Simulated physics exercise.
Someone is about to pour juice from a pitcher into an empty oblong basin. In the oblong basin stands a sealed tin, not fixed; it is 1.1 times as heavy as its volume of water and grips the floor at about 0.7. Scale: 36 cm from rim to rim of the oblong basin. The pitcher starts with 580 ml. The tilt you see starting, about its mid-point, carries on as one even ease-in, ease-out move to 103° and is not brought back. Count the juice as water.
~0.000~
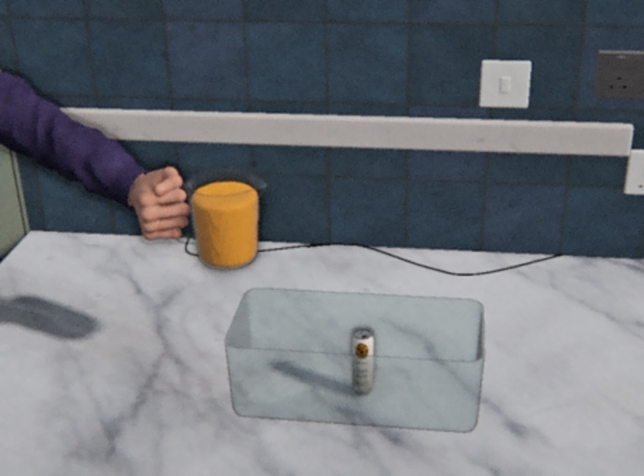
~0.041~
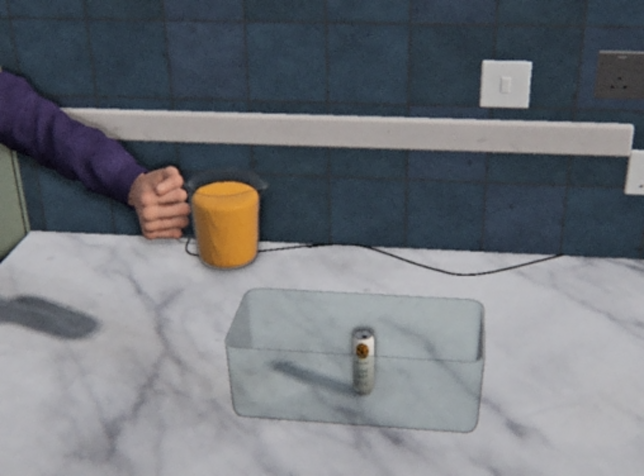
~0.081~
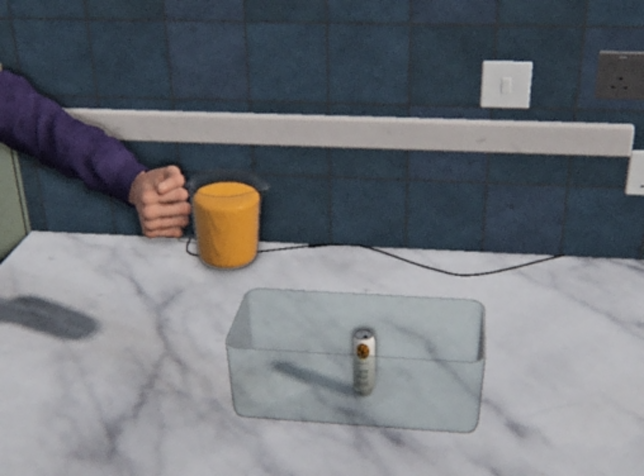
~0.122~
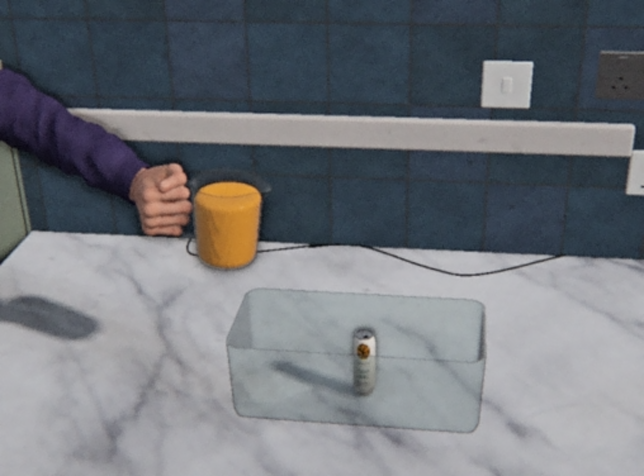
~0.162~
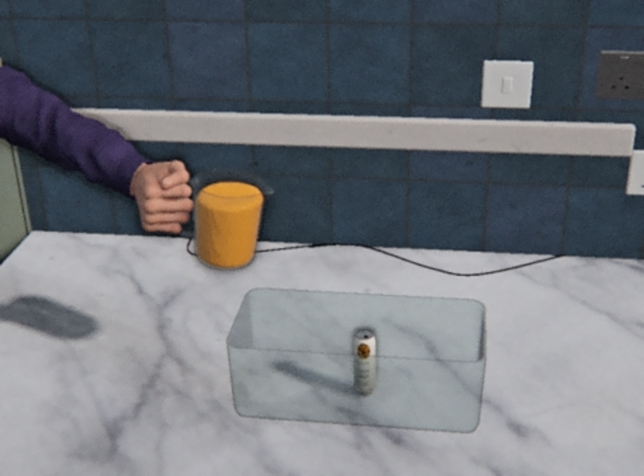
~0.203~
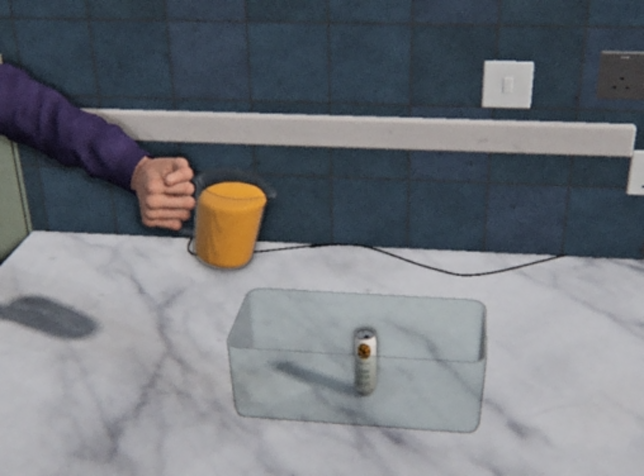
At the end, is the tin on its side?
The tin remains upright.
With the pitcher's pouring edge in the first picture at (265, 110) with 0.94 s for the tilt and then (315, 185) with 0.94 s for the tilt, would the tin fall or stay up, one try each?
First it goes over; then it keeps standing.
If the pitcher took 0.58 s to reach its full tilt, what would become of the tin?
Then it stays up.
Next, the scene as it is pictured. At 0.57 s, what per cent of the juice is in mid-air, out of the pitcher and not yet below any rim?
About 18 per cent.
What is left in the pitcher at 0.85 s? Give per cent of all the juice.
Near 28 in a hundred.
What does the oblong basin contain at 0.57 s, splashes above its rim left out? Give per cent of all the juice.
Some 2 per cent.
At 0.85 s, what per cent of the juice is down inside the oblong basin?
About 48 per cent.
Then, 0.57 s in, the tilt is 69° and 81 per cent is still to pour; the tin stands where it began.
Then, 0.85 s in, the tilt is 100° and 28 per cent is still to pour; the tin stands where it began.
Then, 1.13 s in, the tilt is 103° and 3 per cent is still to pour; the tin stands where it began.
Then, 1.44 s in, the tilt is 103° and 0 per cent is still to pour; the tin stands where it began.
Finally, the tin stands where it began.
